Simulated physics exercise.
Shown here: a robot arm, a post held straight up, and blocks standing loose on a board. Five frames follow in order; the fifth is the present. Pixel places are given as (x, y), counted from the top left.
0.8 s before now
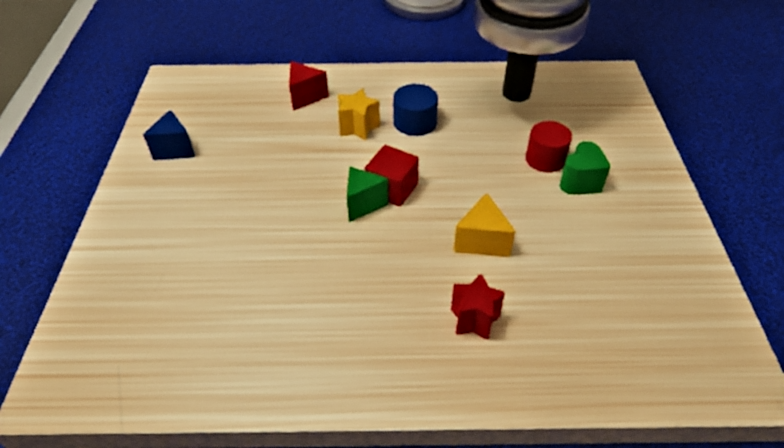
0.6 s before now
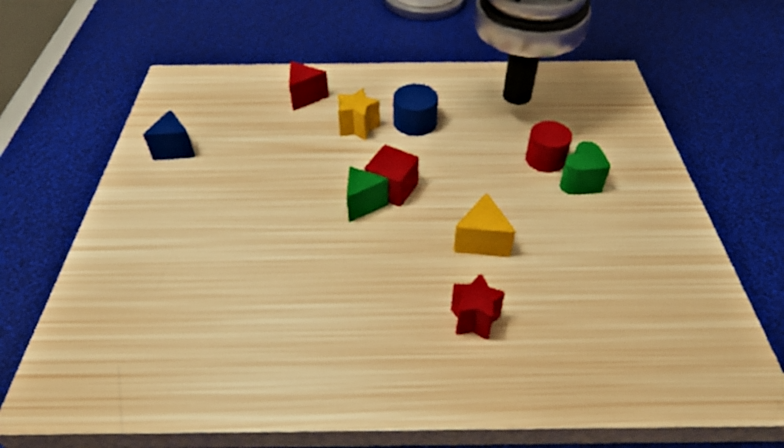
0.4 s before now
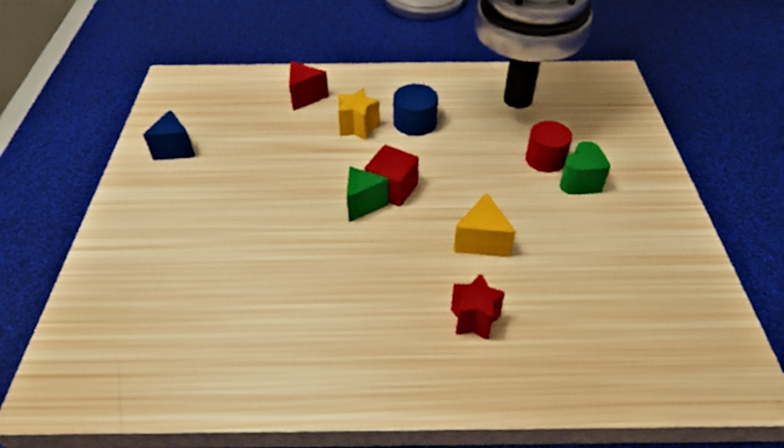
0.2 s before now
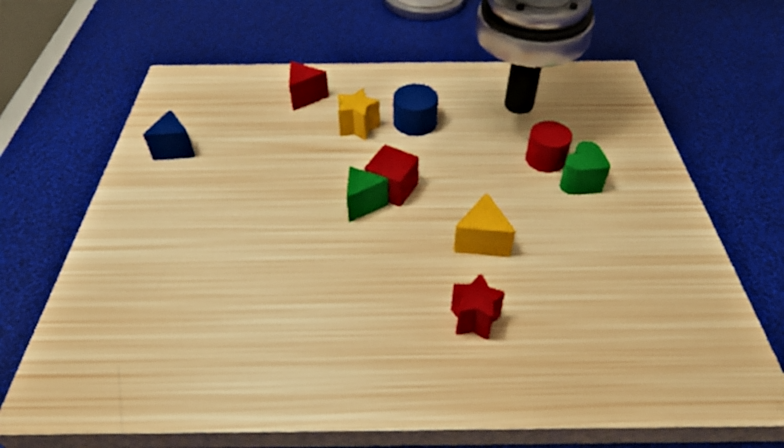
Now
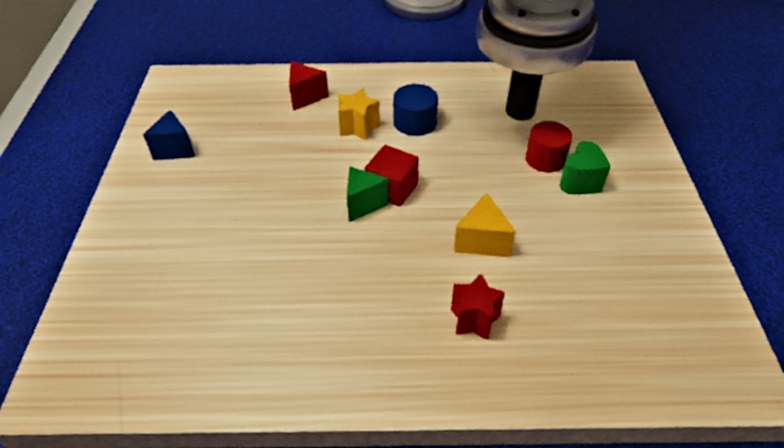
A robot arm's black post moves slightly down the board while the colored blocks stay still.
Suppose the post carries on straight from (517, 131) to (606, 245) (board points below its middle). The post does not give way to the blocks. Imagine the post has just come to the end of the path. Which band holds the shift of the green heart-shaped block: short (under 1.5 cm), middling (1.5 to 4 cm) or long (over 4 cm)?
Long, over 4 cm.
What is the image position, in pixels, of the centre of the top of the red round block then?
The point I'd pick in the picture is (656, 216).
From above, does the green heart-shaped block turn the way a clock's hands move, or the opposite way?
The block spins anticlockwise.
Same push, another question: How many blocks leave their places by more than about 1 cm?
That makes 2 blocks.
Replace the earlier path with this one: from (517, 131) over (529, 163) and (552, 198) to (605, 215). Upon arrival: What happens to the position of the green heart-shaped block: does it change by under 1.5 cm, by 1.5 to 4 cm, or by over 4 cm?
I'd go with over 4 cm for this block.
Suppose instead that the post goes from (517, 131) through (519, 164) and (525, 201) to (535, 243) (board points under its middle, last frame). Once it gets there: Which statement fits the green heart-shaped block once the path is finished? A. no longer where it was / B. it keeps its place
A.
On the path given first. One third of the way, post (548, 146); red round block (580, 157); green heart-shaped block (615, 172).
Two thirds of the way, post (579, 184); red round block (620, 190); green heart-shaped block (659, 189), turned 40° anticlockwise.
At the end, post (613, 227); red round block (656, 216); green heart-shaped block (674, 193), turned 75° anticlockwise.
